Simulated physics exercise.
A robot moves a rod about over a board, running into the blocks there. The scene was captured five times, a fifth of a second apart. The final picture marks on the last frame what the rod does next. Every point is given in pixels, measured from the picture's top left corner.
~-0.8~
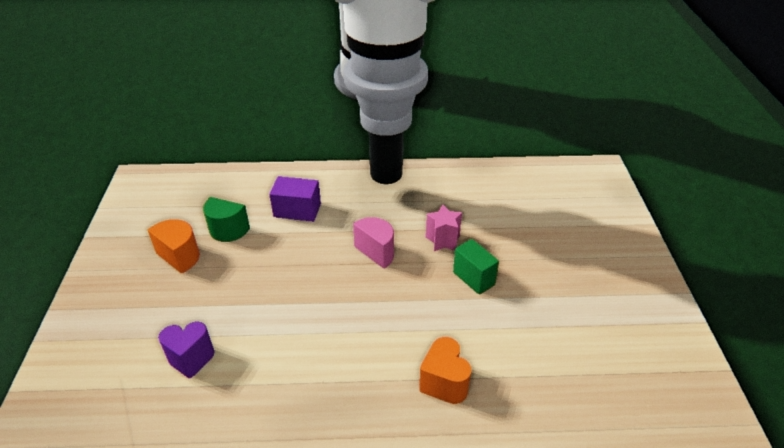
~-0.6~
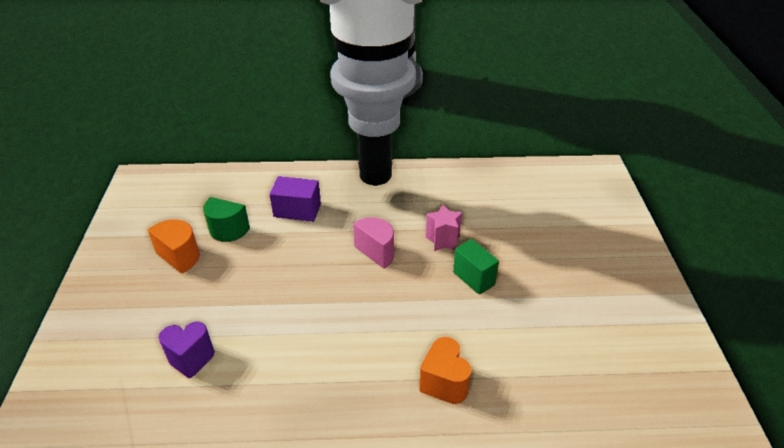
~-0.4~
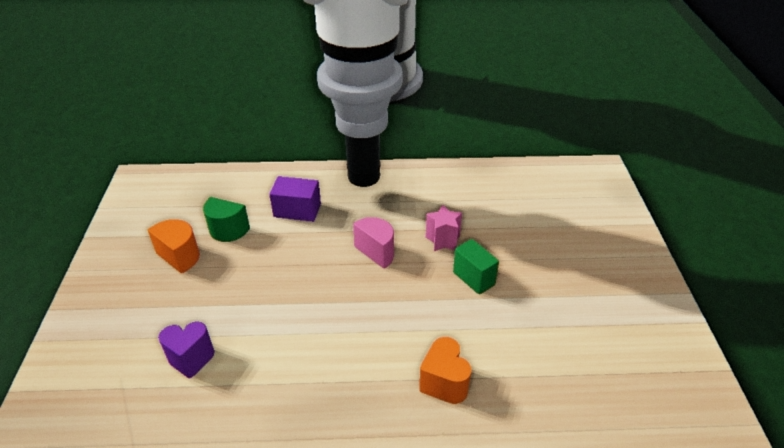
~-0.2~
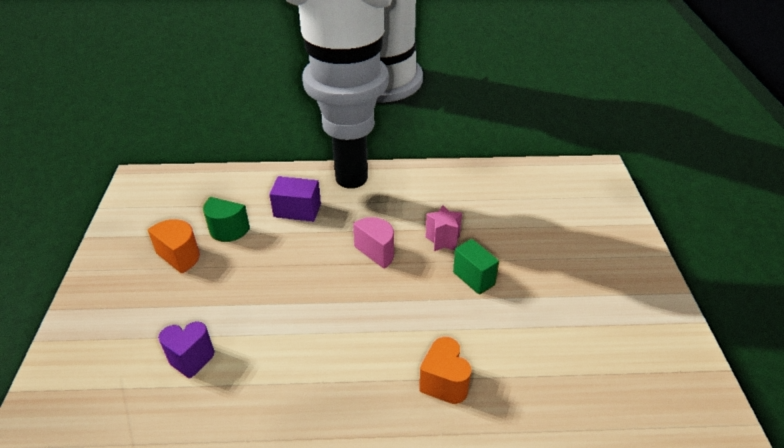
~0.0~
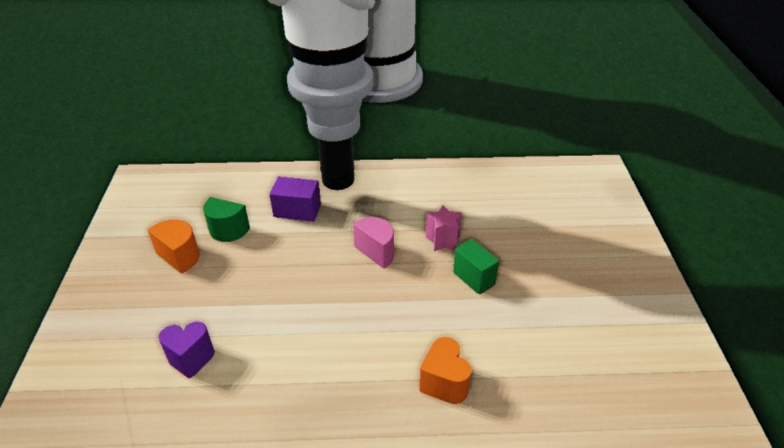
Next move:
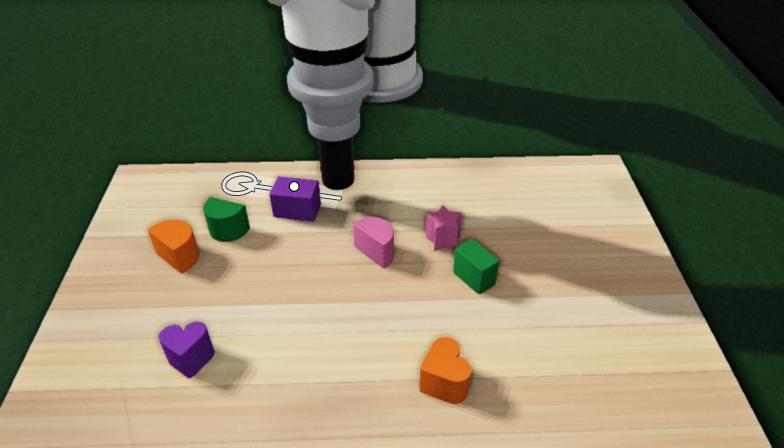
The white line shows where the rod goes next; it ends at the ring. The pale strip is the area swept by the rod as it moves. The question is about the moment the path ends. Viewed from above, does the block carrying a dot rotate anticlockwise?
Short answer: Yes.
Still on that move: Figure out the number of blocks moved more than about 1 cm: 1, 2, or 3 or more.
Put simply, one block is moved more than 1 cm.
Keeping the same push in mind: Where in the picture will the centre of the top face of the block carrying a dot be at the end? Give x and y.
(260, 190)
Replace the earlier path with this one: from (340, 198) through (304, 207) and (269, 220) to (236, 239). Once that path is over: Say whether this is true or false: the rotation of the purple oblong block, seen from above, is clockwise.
That is true.
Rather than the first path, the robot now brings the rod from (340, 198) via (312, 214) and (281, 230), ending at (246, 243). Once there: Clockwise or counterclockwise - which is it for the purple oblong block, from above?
It swings round clockwise.
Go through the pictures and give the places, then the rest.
Tip of the rod (386, 175), middles of tops, green D-shaped block (221, 207), purple oblong block (294, 186), in the first frame.
Rod (376, 177), nothing pushed, in the second frame.
Rod (364, 178), nothing pushed, in the third frame.
Rod (352, 180), nothing pushed, in the fourth frame.
Rod (338, 181), green D-shaped block (221, 207), purple oblong block (294, 186), in the fifth frame.
The line goes from (340, 198) to (240, 184); the dot is on the purple oblong block.
On the path given first. One third of the way, rod (303, 176); purple oblong block (272, 190), turned 40° anticlockwise.
Two thirds of the way, rod (269, 171); purple oblong block (261, 190), turned 80° anticlockwise.
At the end, rod (236, 167); green D-shaped block unmoved; purple oblong block (260, 190), turned 80° anticlockwise.
